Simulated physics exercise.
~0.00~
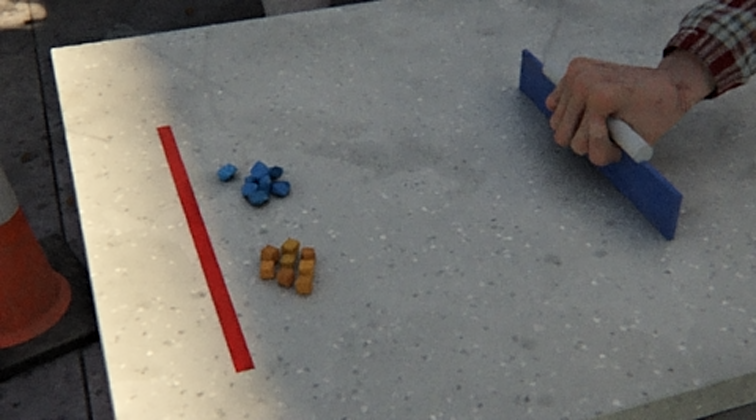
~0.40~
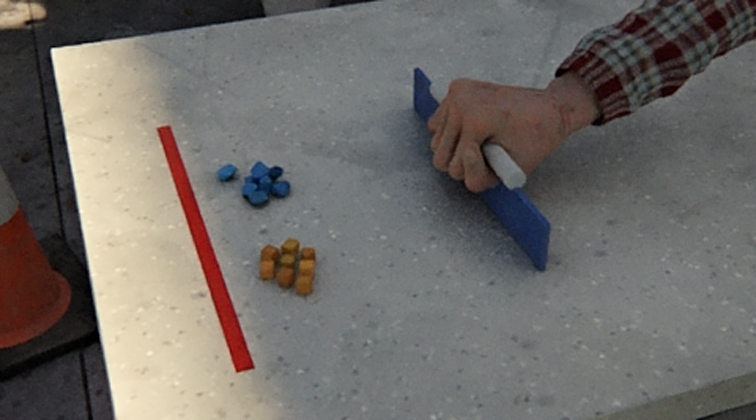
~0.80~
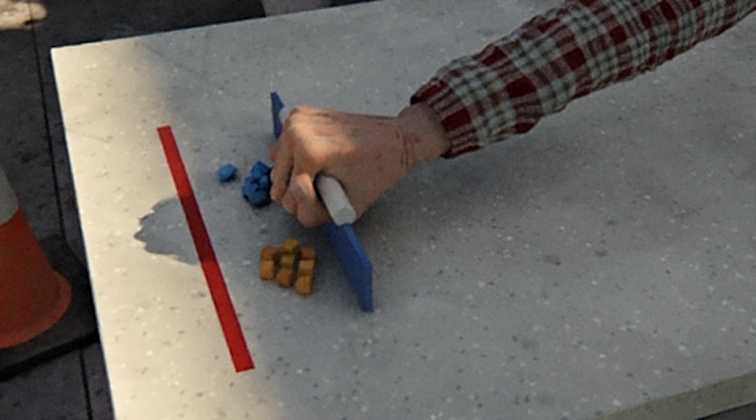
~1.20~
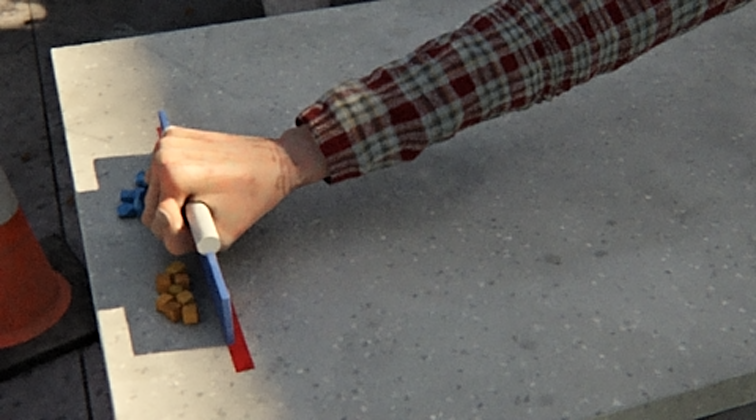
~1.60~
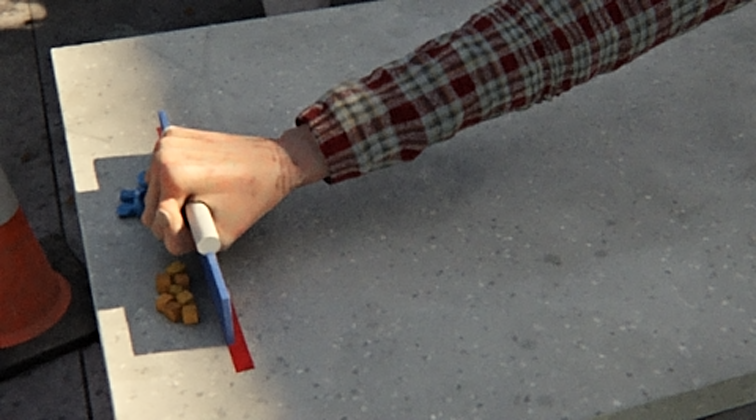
A hand in a plaid sleeve slides a blue scraper leftward across a pale speckled table, pushing a cluster of small blue pieces and a cluster of orange cubes past a strip of red tape, then stops at the tape with both clusters still on the tabletop.
